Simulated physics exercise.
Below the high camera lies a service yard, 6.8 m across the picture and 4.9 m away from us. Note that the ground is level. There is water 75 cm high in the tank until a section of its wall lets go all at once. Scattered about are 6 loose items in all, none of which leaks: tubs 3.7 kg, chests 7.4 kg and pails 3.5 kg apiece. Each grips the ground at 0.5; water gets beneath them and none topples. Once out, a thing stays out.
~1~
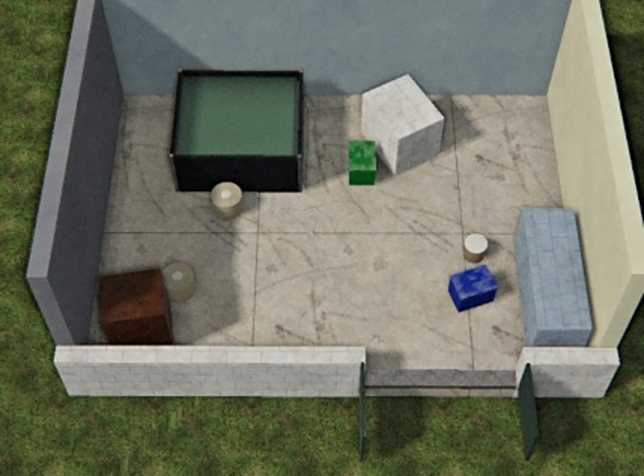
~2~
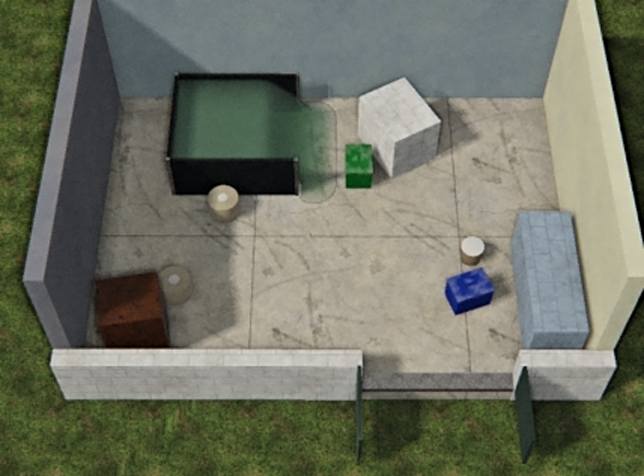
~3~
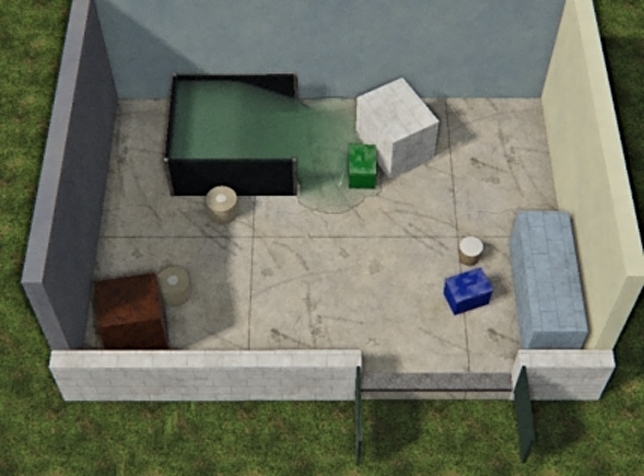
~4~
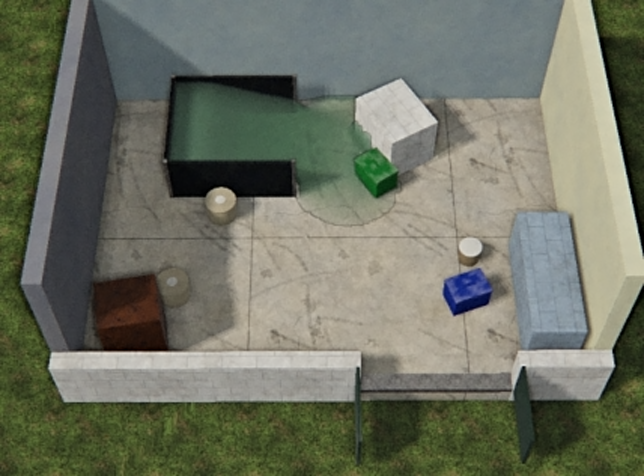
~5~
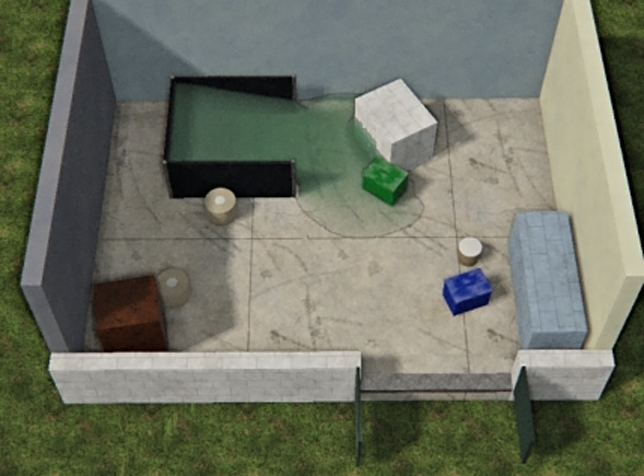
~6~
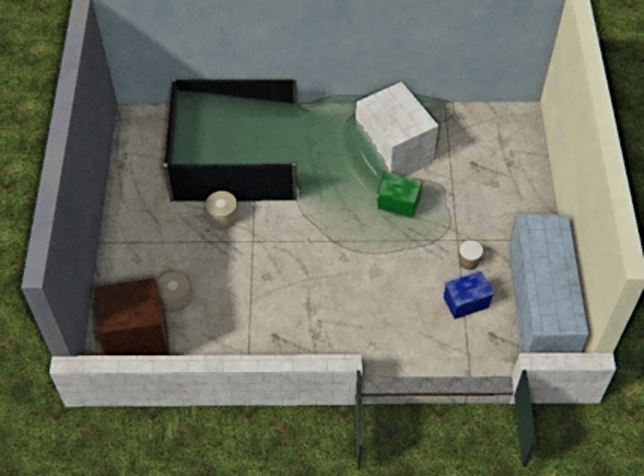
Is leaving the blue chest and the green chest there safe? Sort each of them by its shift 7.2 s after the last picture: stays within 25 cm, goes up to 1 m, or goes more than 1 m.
Sorted: The blue chest goes more than 1 m, the green chest goes more than 1 m.
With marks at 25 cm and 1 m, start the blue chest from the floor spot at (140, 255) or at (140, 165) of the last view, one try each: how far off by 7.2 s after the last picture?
From the first spot it does not really budge, and from the second it drifts partway.
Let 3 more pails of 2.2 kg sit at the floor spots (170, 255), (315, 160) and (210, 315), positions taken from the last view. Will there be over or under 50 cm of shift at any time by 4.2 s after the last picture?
Order as asked - not as far, farther, not as far.
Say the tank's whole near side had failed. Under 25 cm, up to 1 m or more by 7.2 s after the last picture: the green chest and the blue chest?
Then the green chest stays put, the blue chest gets carried off.
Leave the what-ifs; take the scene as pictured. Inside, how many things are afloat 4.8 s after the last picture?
Count at that moment: 0.
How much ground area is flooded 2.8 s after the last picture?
Wet: Near 23 m2.
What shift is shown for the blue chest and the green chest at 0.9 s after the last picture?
Close to 60 and 250 centimetres by then.
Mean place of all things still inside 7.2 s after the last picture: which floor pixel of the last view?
The centre sits near (179, 259).
Then, 0.9 s after the last picture the blue chest is near (481, 323), 0.6 m from its start, aground; the green chest is near (486, 260), 2.5 m from its start, afloat; 0 of 6 are out; 2 afloat.
Then, 2.8 s after the last picture the blue chest has gone out; the green chest has gone out; 3 of 6 are out; 0 afloat.
Then, 4.8 s after the last picture the blue chest has gone out; the green chest has gone out; 3 of 6 are out; 0 afloat.
Then, 7.2 s after the last picture the blue chest has gone out; the green chest has gone out; 3 of 6 are out; 2 afloat.
